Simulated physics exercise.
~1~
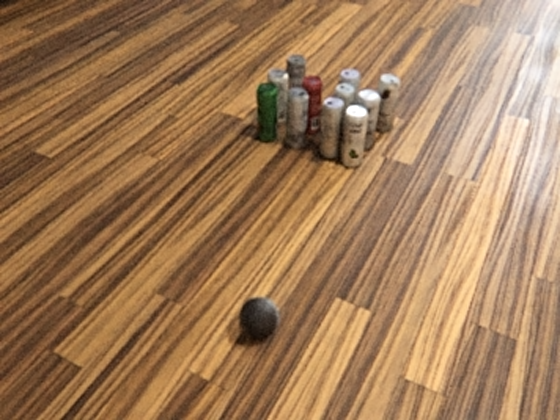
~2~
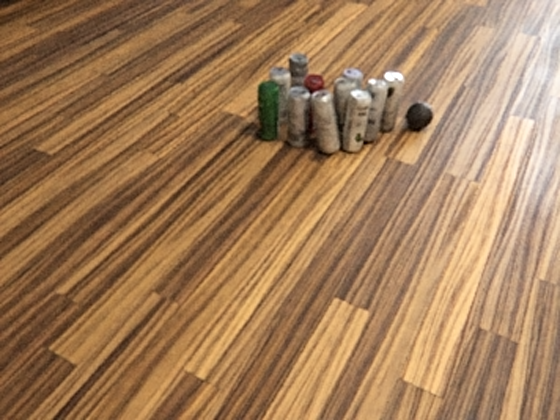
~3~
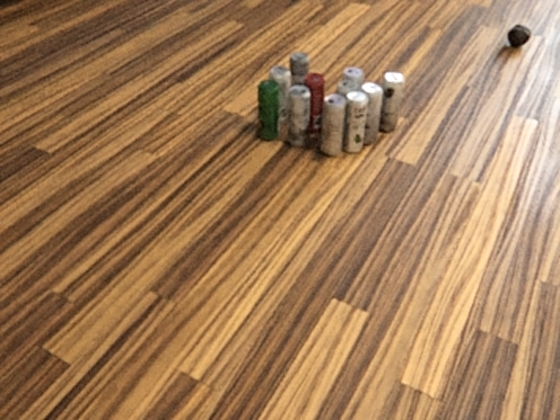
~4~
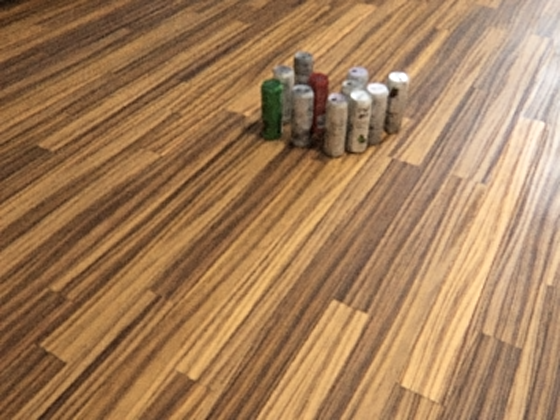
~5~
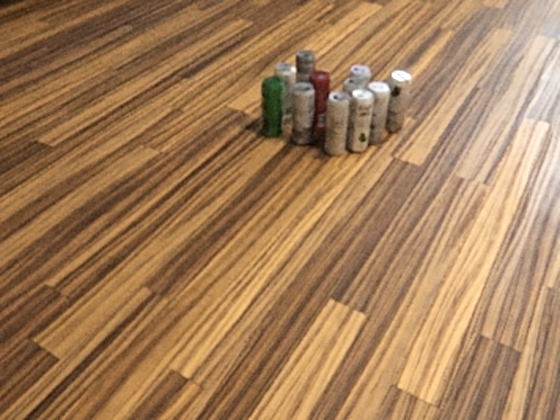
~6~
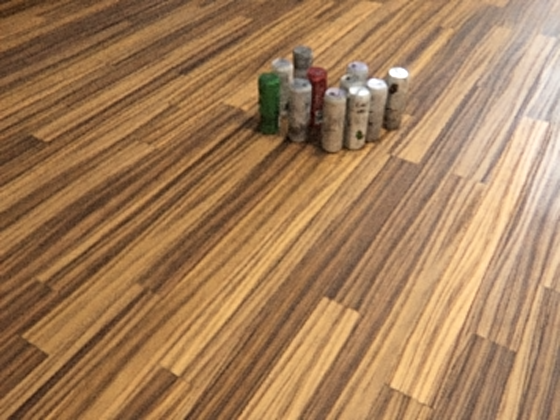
A dark ball rolls past the cluster of upright tubes and out of view, leaving them standing.
